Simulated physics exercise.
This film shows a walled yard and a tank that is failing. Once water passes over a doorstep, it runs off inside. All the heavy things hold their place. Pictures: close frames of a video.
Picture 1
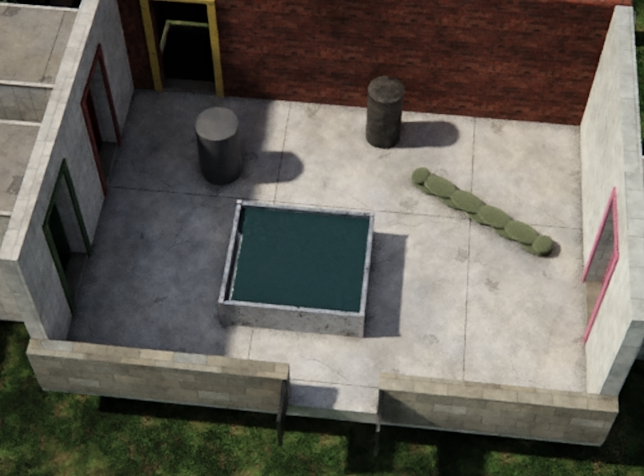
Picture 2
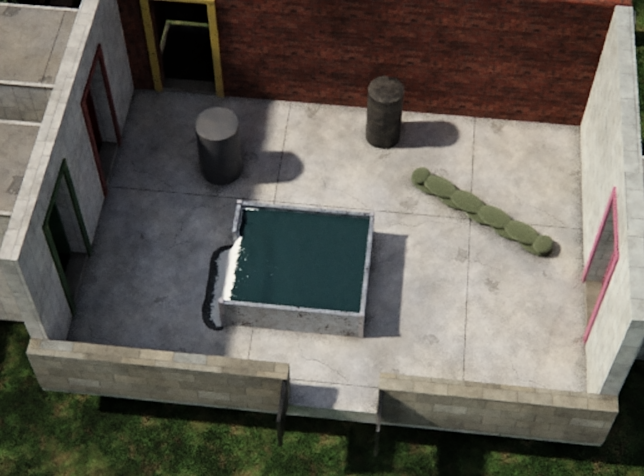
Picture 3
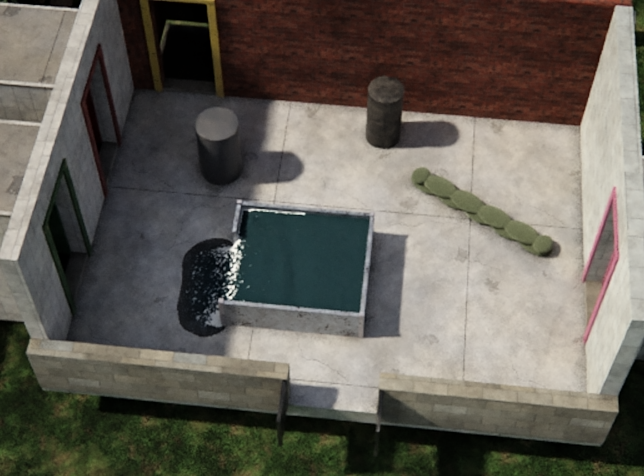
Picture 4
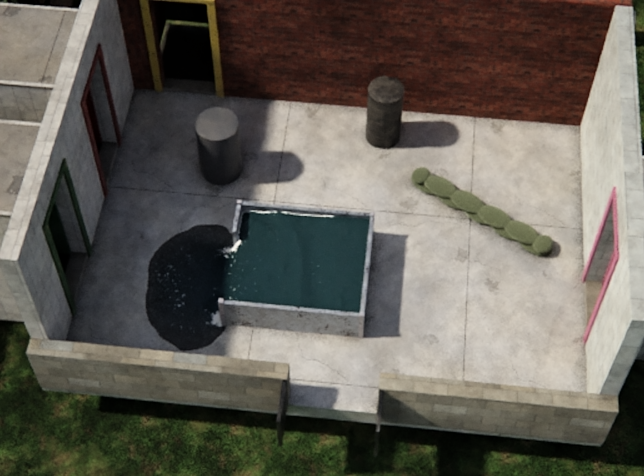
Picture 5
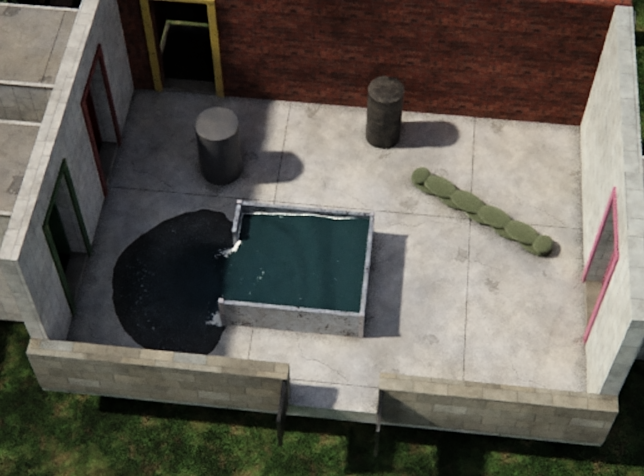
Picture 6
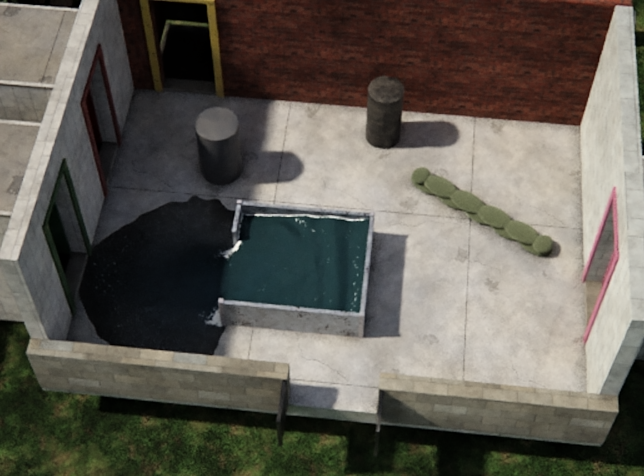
We see a walled yard with a square water tank, two grey cylinders and a low green hedge; water bursts from the tank's left side and spreads leftward across the paving in a widening dark pool.
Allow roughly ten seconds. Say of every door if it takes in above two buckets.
The yellow door is going to allow over two buckets, the pink door is going to allow two buckets or less, the green door is going to allow over two buckets, the red door is going to allow two buckets or less.
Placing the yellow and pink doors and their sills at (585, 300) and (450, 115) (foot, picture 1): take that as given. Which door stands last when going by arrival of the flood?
It would be the one in yellow, I think.
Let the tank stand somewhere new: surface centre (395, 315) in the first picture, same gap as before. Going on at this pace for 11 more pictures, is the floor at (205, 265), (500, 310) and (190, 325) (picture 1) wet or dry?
Readings in order: Flood; no flood; flood.
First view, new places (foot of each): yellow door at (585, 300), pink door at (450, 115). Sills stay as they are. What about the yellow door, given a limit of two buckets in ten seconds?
Yellow door: Falls short.
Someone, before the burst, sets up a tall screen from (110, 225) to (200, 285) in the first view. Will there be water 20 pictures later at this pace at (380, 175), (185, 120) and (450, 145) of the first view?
Taking the points in order, they are high and dry, inundated and high and dry.
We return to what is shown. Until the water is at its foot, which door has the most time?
My answer: The pink door.
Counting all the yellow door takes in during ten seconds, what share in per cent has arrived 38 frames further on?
I'd put it at 55 percent.
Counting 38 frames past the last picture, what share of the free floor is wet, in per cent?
50 %, roughly.
A moment on, water covers 20 % of the floor; the yellow door not reached, the pink door not reached, the green door over two buckets in, the red door not reached.
Next, water covers 20 % of the floor; the yellow door not reached, the pink door not reached, the green door far over two buckets in, the red door wet at the sill, nothing in.
Then, water covers 30 % of the floor; the yellow door under two buckets in, the pink door not reached, the green door far over two buckets in, the red door wet at the sill, nothing in.
Later, water covers 50 % of the floor; the yellow door over two buckets in, the pink door not reached, the green door far over two buckets in, the red door wet at the sill, nothing in.
In the end, water covers 80 % of the floor; the yellow door far over two buckets in, the pink door wet at the sill, nothing in, the green door far over two buckets in, the red door wet at the sill, nothing in.
